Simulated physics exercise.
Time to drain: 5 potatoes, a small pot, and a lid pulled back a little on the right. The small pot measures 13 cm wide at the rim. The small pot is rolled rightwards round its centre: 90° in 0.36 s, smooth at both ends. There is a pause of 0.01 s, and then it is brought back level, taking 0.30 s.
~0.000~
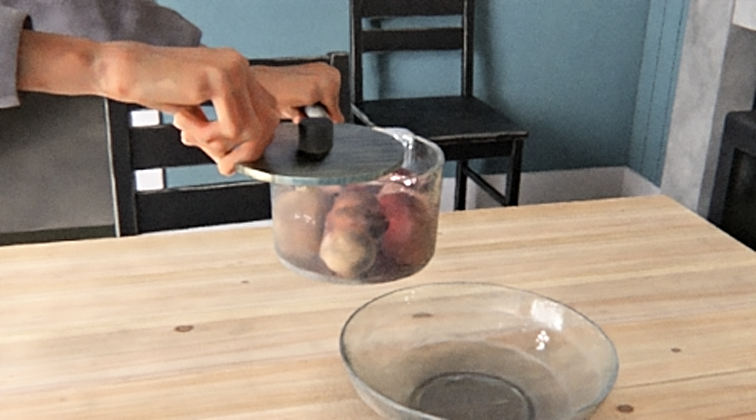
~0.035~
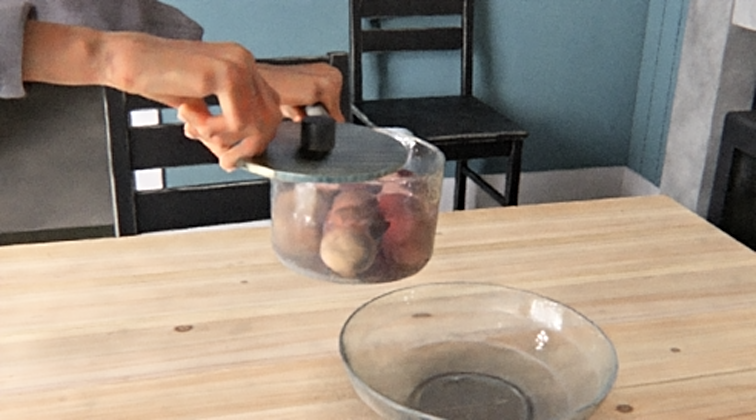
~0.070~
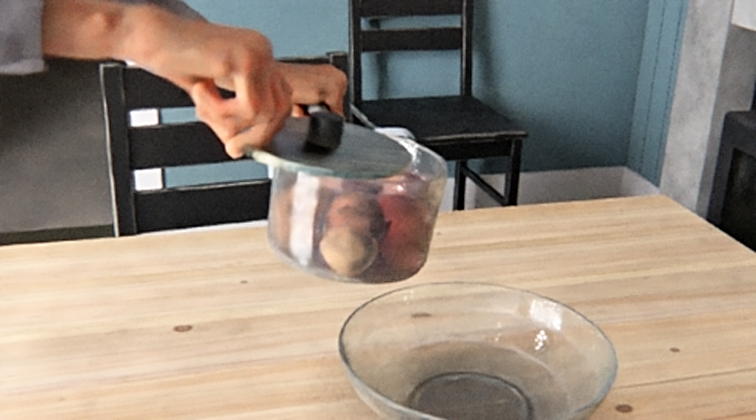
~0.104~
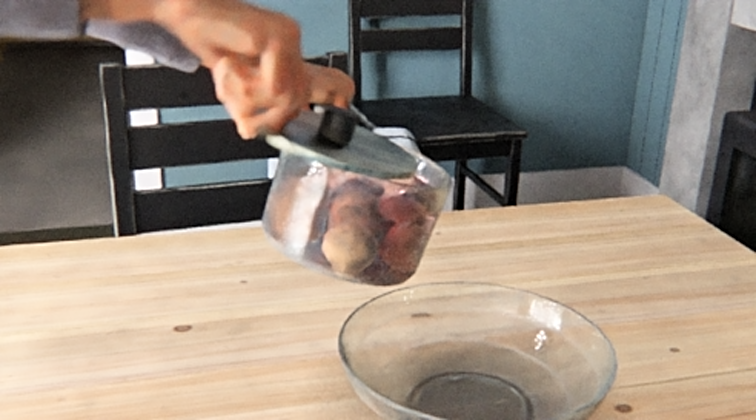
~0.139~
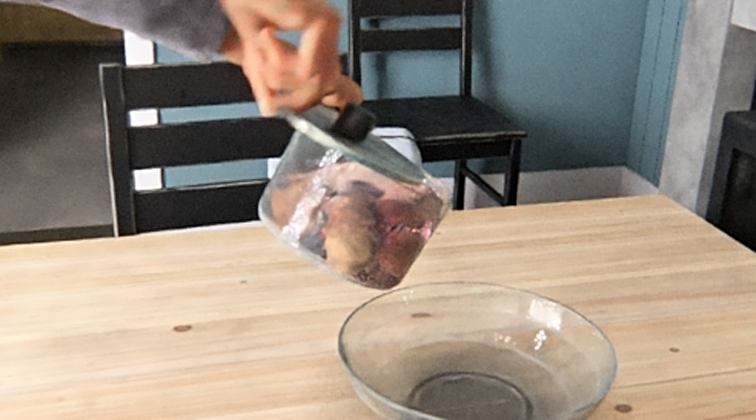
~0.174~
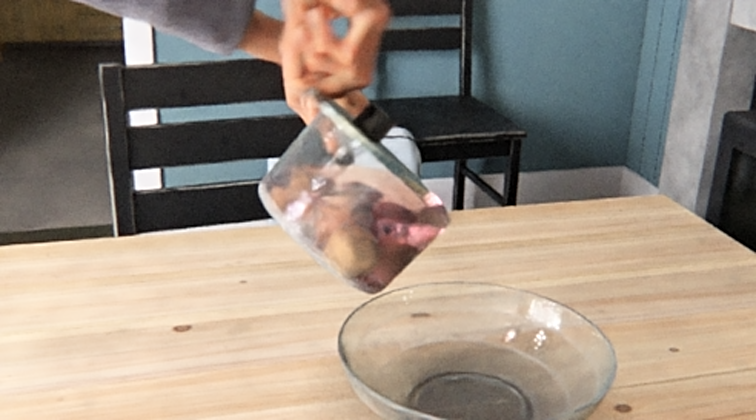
Two hands lifted and tilted a small clear pot of round, reddish fruit or vegetables steadily to the right, its lid held on top, above an empty glass bowl on a wooden table.
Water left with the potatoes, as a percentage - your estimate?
Around 32 percent.
Then, 0.30 s in, the tilt is 83° and 72 per cent of the water is still in the small pot.
Then, 0.38 s in, the tilt is 89° and 44 per cent of the water is still in the small pot.
Then, 0.48 s in, the tilt is 64° and 33 per cent of the water is still in the small pot.
Then, 0.58 s in, the tilt is 19° and 32 per cent of the water is still in the small pot.
Finally, 32 per cent of the water is still in the small pot.
